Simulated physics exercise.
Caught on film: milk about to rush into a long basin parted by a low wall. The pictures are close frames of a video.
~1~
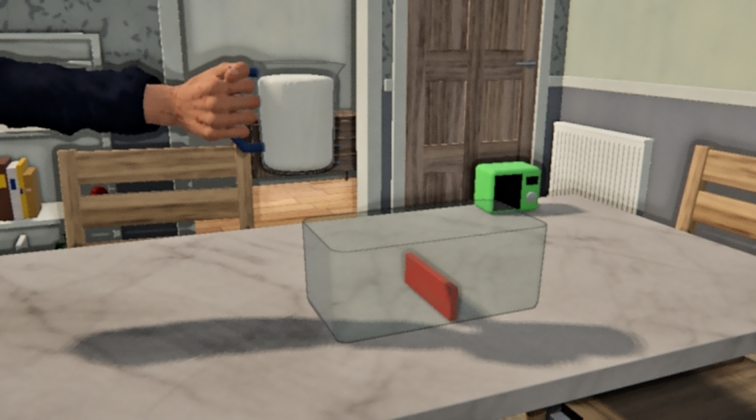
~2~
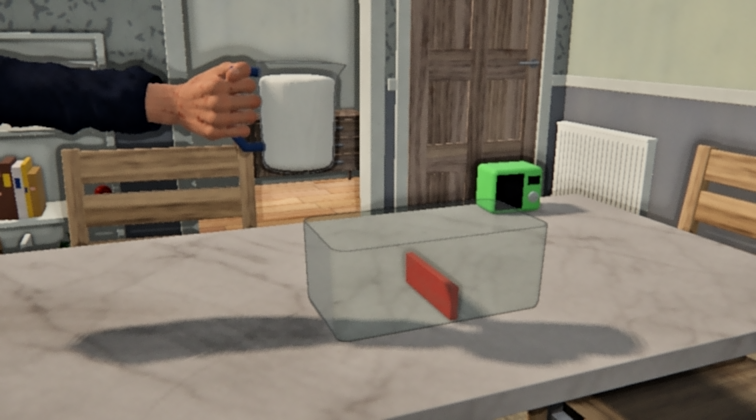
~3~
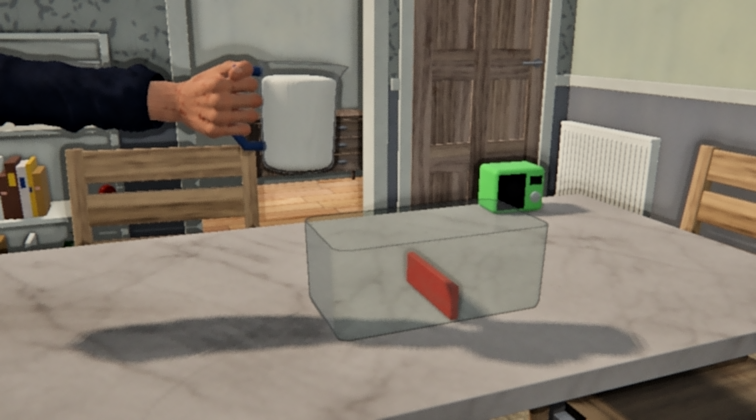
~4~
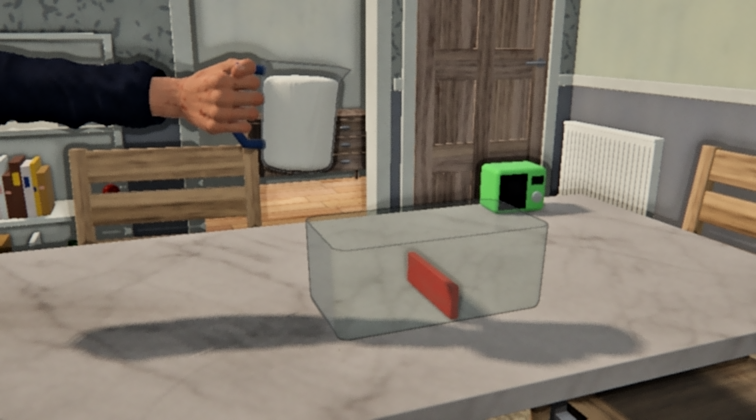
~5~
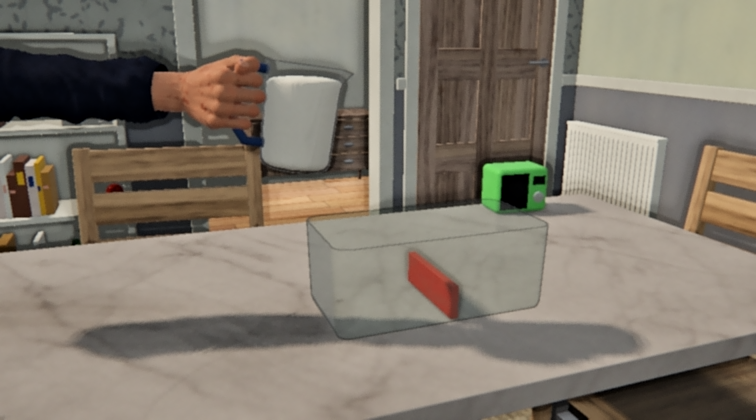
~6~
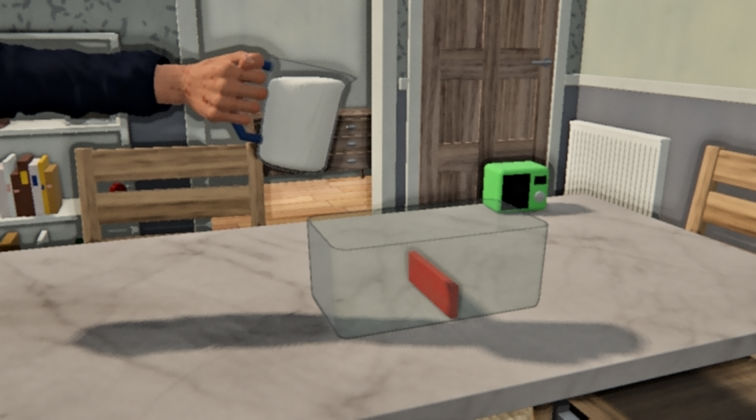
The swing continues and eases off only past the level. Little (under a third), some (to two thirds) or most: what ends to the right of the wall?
The share right of the wall is less than a third.
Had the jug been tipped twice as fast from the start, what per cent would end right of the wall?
It comes to 5 per cent or so.
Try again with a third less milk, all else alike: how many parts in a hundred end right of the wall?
About 5 per cent.
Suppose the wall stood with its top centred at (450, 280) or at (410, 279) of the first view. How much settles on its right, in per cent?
Near 15 % and 45 %.
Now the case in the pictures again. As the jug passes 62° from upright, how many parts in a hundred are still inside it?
It comes to 85 per cent or so.
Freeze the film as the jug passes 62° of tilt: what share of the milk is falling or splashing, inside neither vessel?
About 10 per cent.
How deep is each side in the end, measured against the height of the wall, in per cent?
Left: 50 %. Right: 0 %.
A moment on, the jug is tipped part way and 86 per cent is still to pour, 2 is left of the wall and 0 right of it.
Next, the jug is tipped on its side and 43 per cent is still to pour, 36 is left of the wall and 0 right of it.
Then the jug is tipped on its side and 10 per cent is still to pour, 80 is left of the wall and 1 right of it.
Later the jug is tipped on its side and 2 per cent is still to pour, 92 is left of the wall and 3 right of it.
In the end 94 per cent lies left of the wall, 3 right of it and 3 outside.
